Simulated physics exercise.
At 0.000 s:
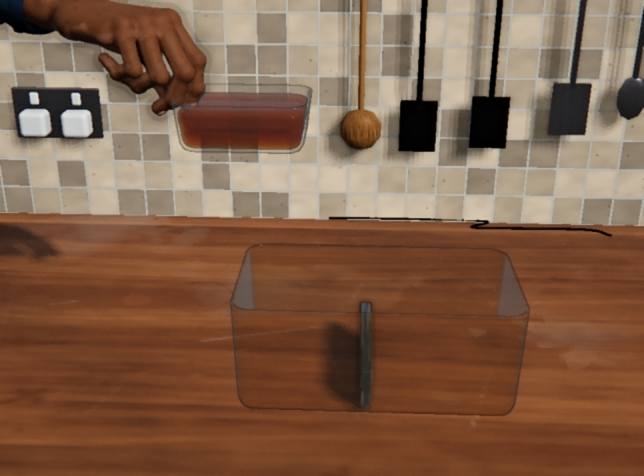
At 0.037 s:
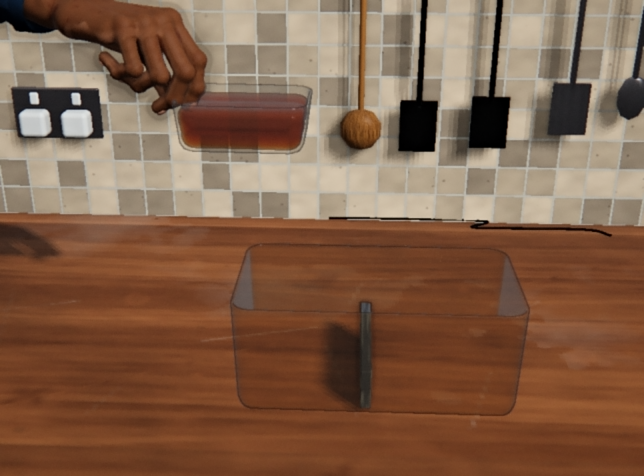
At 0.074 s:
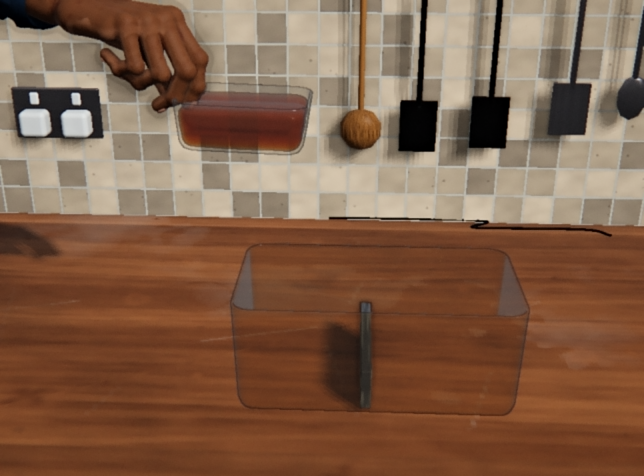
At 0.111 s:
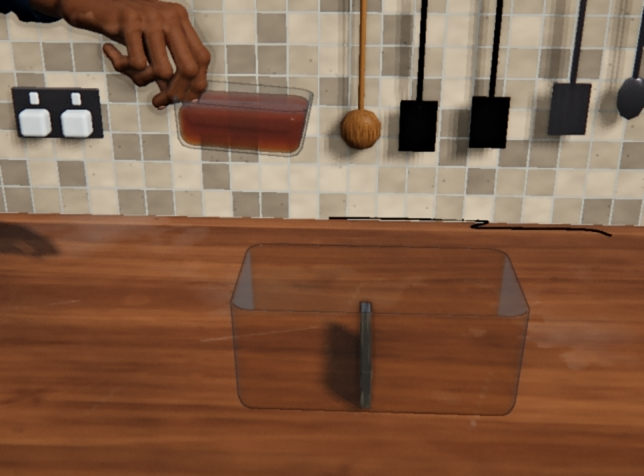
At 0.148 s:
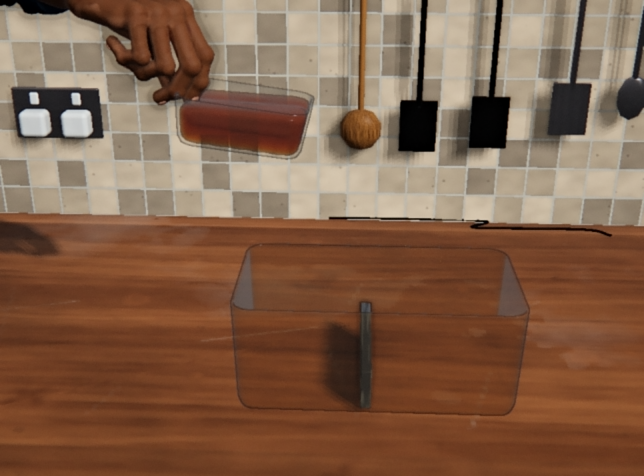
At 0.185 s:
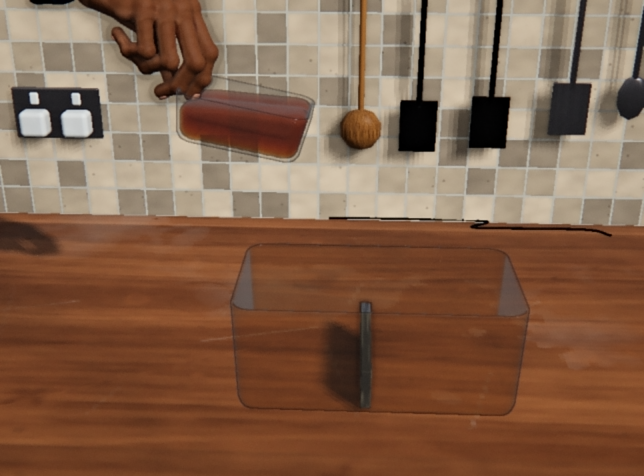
A hand held a clear tub of reddish-brown tea above the counter, behind a larger empty see-through basin with a low divider, then slowly tilted the tub slightly down to the right.
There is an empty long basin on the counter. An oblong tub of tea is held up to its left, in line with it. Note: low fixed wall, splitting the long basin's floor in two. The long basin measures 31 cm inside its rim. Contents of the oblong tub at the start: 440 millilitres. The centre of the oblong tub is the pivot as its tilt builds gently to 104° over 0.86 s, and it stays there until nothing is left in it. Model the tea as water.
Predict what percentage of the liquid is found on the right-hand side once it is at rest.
About 65 % is on the right.
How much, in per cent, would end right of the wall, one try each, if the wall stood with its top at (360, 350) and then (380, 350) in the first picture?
It comes to 70 per cent, and then 50 per cent.
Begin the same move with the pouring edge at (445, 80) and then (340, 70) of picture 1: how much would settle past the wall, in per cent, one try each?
The first try gives 80 percent and the second 80 percent.
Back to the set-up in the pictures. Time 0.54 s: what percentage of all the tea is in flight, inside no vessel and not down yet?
60 %.
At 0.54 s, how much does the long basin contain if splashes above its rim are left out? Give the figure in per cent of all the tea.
18 %, roughly.
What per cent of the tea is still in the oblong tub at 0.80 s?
3 per cent or thereabouts.
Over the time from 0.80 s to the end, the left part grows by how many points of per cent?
I'd put it at some 6 percent.
After 0.54 s the tilt is 72° and 23 per cent is still to pour, 5 is left of the wall and 12 right of it.
After 0.80 s the tilt is 103° and 3 per cent is still to pour, 27 is left of the wall and 65 right of it.
After 1.07 s the tilt is 104° and 0 per cent is still to pour, 33 is left of the wall and 65 right of it.
After 1.36 s the tilt is 104° and 0 per cent is still to pour, 33 is left of the wall and 65 right of it.
In the end 33 per cent lies left of the wall, 65 right of it and 2 outside.
